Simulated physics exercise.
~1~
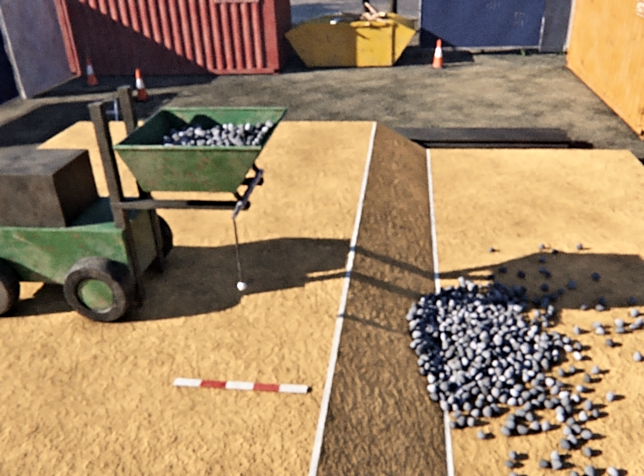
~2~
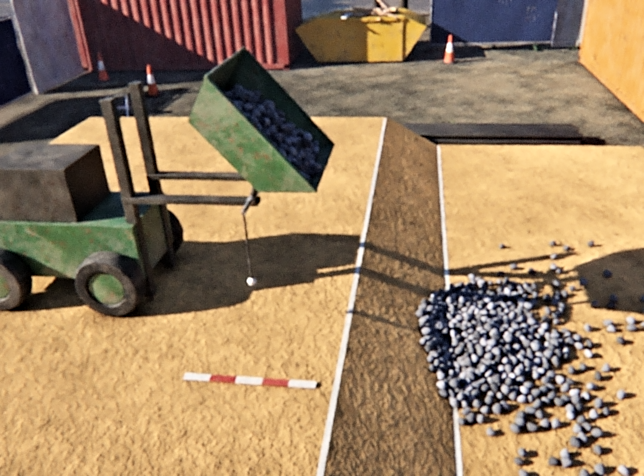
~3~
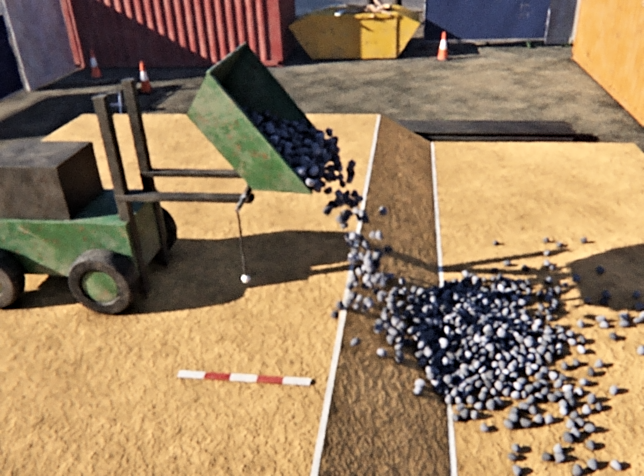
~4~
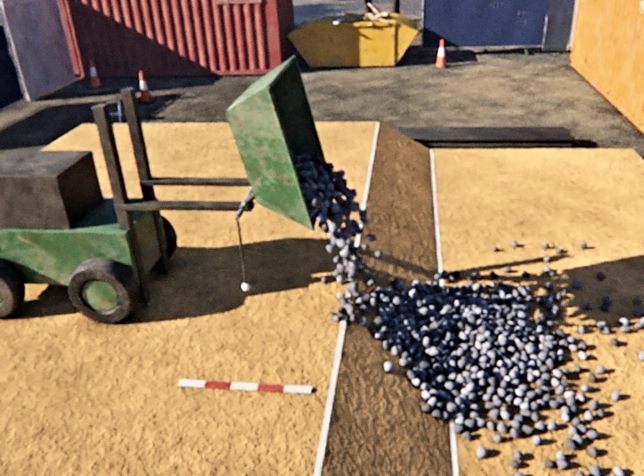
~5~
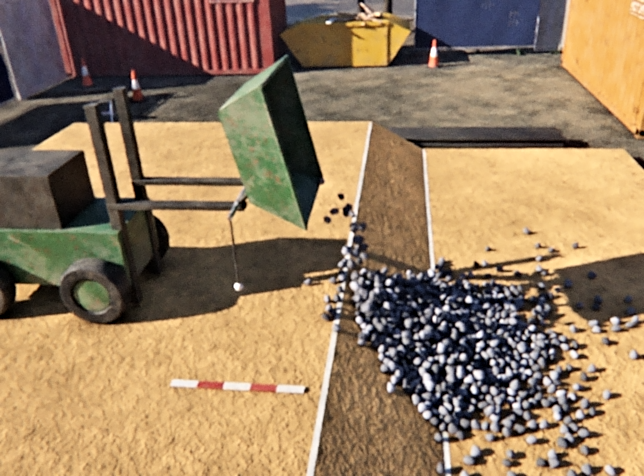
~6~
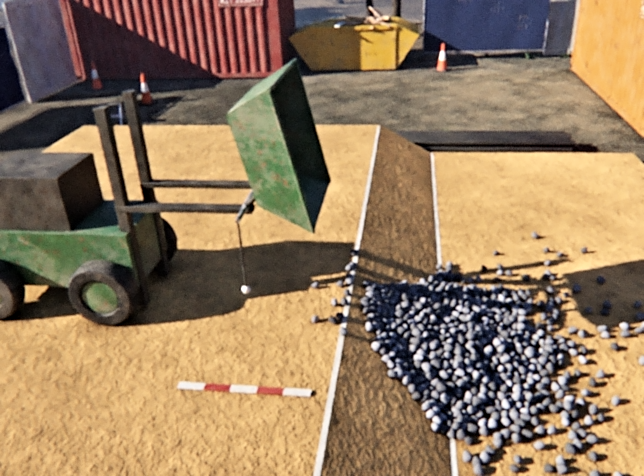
A green forklift tipped its skip of smooth grey stones to the right, paused, then tipped it steeper, and the stones poured onto the dark slope beside an earlier pile, ending with the skip empty and one bigger heap spread across the slope and its foot.
